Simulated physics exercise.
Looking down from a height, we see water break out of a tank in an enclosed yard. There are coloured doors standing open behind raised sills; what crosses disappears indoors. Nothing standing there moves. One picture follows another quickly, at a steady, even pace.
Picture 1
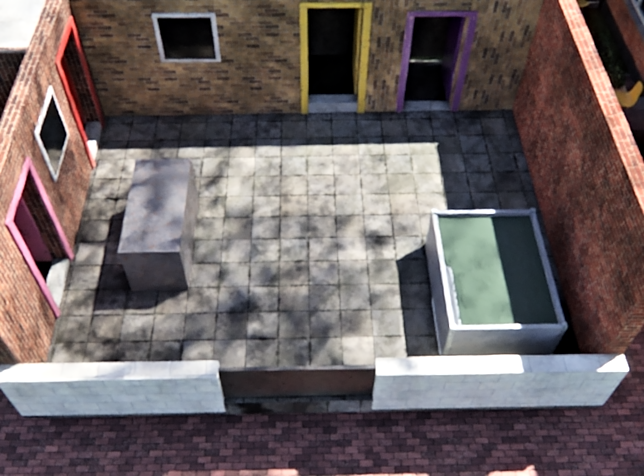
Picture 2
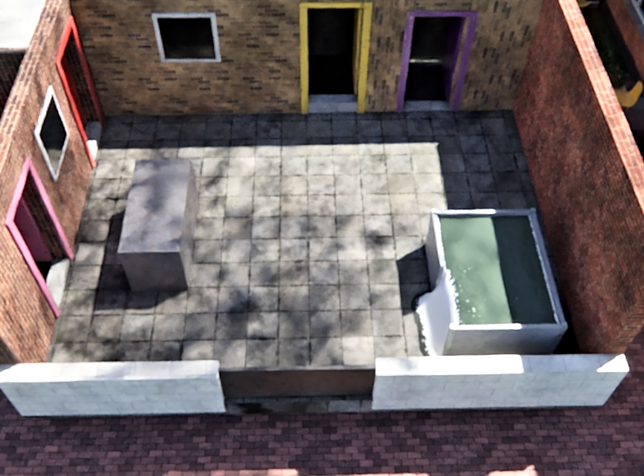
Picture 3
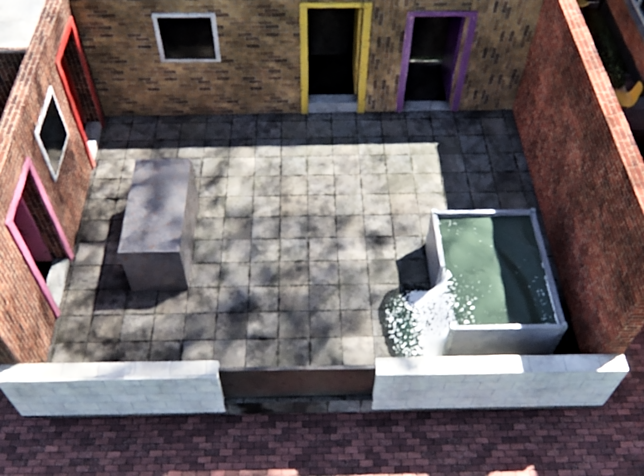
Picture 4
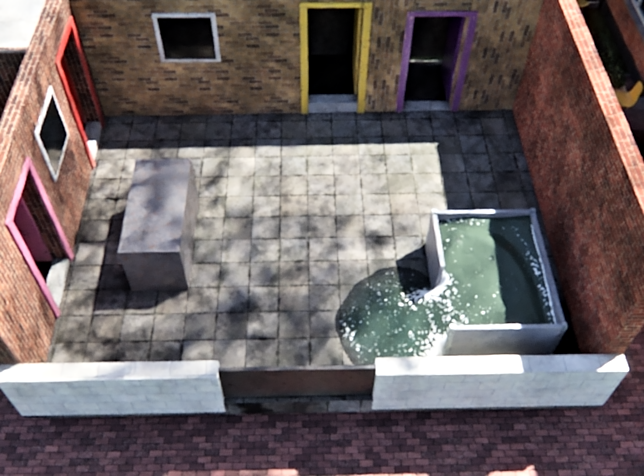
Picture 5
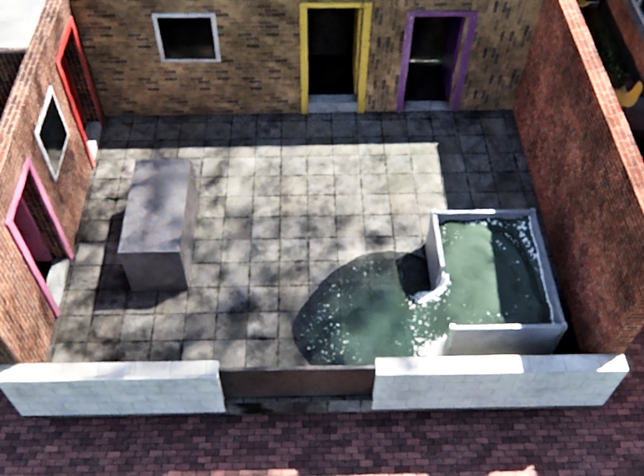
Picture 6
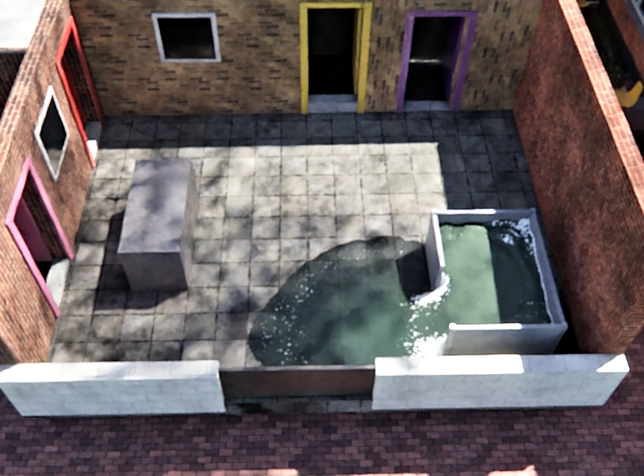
A paved yard enclosed by brick walls and a low white front wall is seen from high above, and the view stays still. A white-rimmed tank of green water stands at the right, a grey block at the left, with yellow and purple doorways behind and red and pink ones at left. Water bursts from the tank's left side, foaming, then spreads leftward across the paving in a widening, rounded green pool.
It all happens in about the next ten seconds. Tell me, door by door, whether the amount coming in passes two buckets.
At the pink door it passes two buckets; at the purple door it stays within two buckets; at the red door it stays within two buckets; at the yellow door it stays within two buckets.
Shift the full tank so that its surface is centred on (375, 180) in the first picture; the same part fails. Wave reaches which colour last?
The purple-painted one.
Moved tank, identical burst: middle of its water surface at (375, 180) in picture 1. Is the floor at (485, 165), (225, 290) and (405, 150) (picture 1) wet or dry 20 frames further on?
Check in sequence: Still parched, soaked through, still parched.
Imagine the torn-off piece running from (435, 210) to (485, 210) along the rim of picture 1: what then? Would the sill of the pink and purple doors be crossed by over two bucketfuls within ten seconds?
Check - pink: Comes out below; purple: Comes out above.
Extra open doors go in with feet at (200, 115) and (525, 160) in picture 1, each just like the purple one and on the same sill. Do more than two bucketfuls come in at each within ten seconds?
Tops it; comes up short.
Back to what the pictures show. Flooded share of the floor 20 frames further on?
Near 55 in a hundred.
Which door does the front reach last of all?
Result: The purple door.
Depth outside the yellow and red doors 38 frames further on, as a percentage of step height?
Depth ratios, approx.: 10 and 80 percent.
A moment on, water covers 30 % of the floor; the pink door not reached, the purple door not reached, the red door not reached, the yellow door not reached.
Next, water covers 35 % of the floor; the pink door under two buckets in, the purple door not reached, the red door not reached, the yellow door not reached.
Then, water covers 55 % of the floor; the pink door far over two buckets in, the purple door not reached, the red door wet at the sill, nothing in, the yellow door not reached.
Later, water covers 65 % of the floor; the pink door far over two buckets in, the purple door not reached, the red door wet at the sill, nothing in, the yellow door wet at the sill, nothing in.
In the end, water covers 85 % of the floor; the pink door far over two buckets in, the purple door wet at the sill, nothing in, the red door wet at the sill, nothing in, the yellow door wet at the sill, nothing in.
